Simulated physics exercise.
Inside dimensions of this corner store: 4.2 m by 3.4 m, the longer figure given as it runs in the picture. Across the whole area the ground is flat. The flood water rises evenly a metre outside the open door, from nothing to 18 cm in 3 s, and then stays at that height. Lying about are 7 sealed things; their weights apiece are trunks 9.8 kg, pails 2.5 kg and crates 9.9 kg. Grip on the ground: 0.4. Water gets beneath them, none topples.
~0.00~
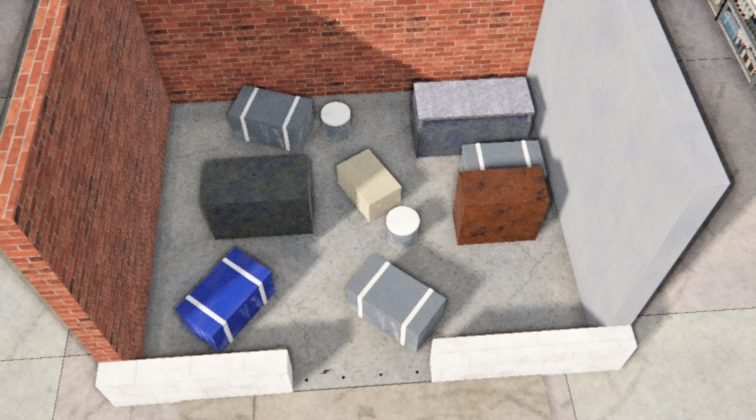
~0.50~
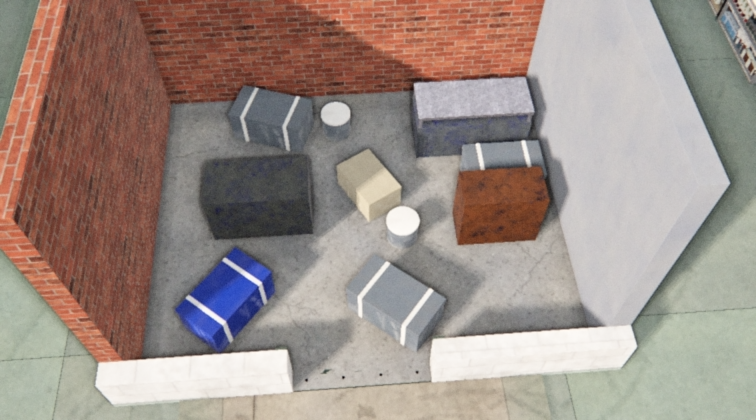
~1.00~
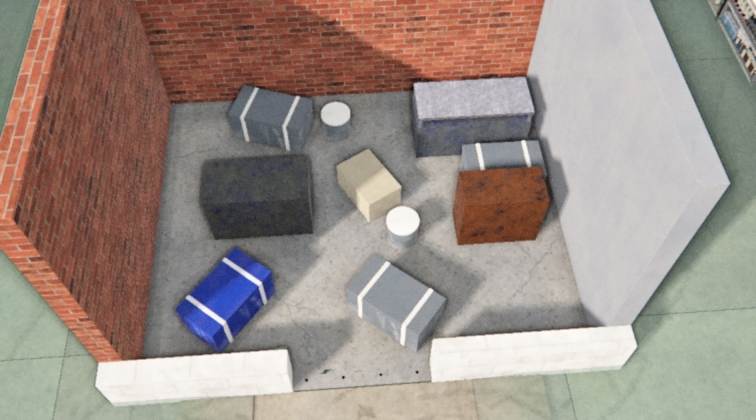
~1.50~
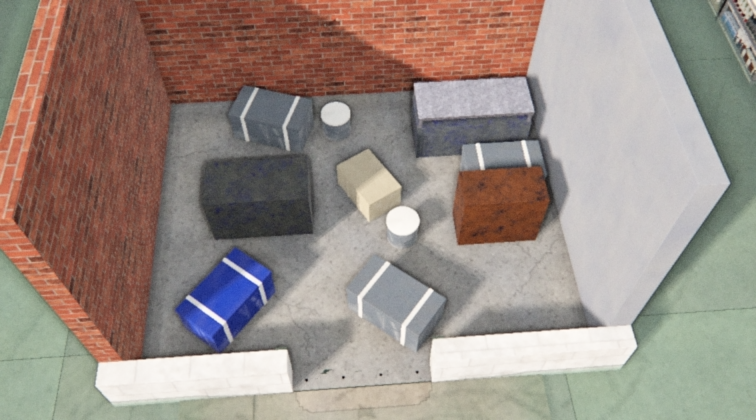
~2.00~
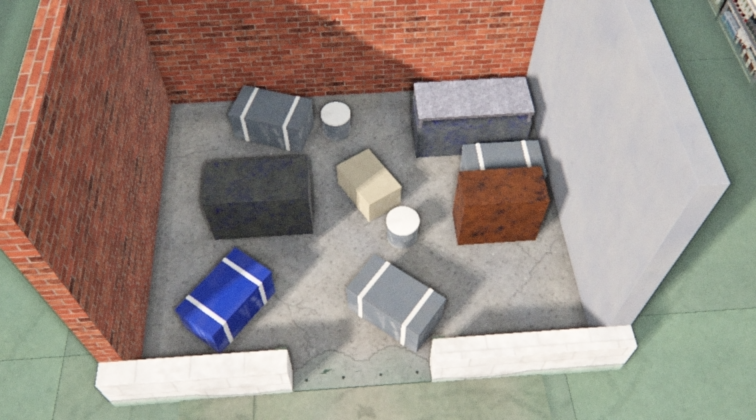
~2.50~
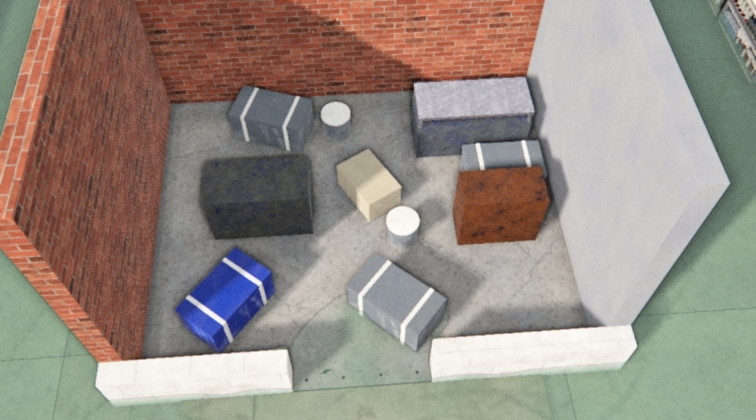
The clip shows trunks, boxes and white-topped pails on the floor of a brick-walled store seen from above; greenish water spreads over the ground outside, then edges in through the front opening, while the objects stay still.
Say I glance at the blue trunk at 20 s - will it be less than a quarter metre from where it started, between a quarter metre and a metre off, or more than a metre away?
It shifts a modest distance.
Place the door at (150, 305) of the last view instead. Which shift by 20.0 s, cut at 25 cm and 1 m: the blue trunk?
Then the blue trunk travels far.
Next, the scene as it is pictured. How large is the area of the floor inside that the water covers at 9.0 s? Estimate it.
Roughly 12 m2 of it is wet.
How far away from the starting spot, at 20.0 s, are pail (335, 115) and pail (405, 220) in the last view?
In that order: 200 cm, 100 cm.
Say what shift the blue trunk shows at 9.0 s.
30 cm or so by then.
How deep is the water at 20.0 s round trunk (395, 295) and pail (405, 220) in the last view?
About 14 and 18 cm.
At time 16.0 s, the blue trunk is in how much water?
Somewhere close to 11 cm.
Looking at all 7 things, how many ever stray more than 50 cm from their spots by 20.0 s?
6 of them.
After 4.0 s the blue trunk is near (223, 290), 0.0 m from its start, aground; 0 afloat.
After 9.0 s the blue trunk is near (259, 276), 0.3 m from its start, afloat; 7 afloat.
After 16.0 s the blue trunk is near (254, 252), 0.4 m from its start, afloat; 7 afloat.
After 20.0 s the blue trunk is near (259, 247), 0.5 m from its start, afloat; 7 afloat.
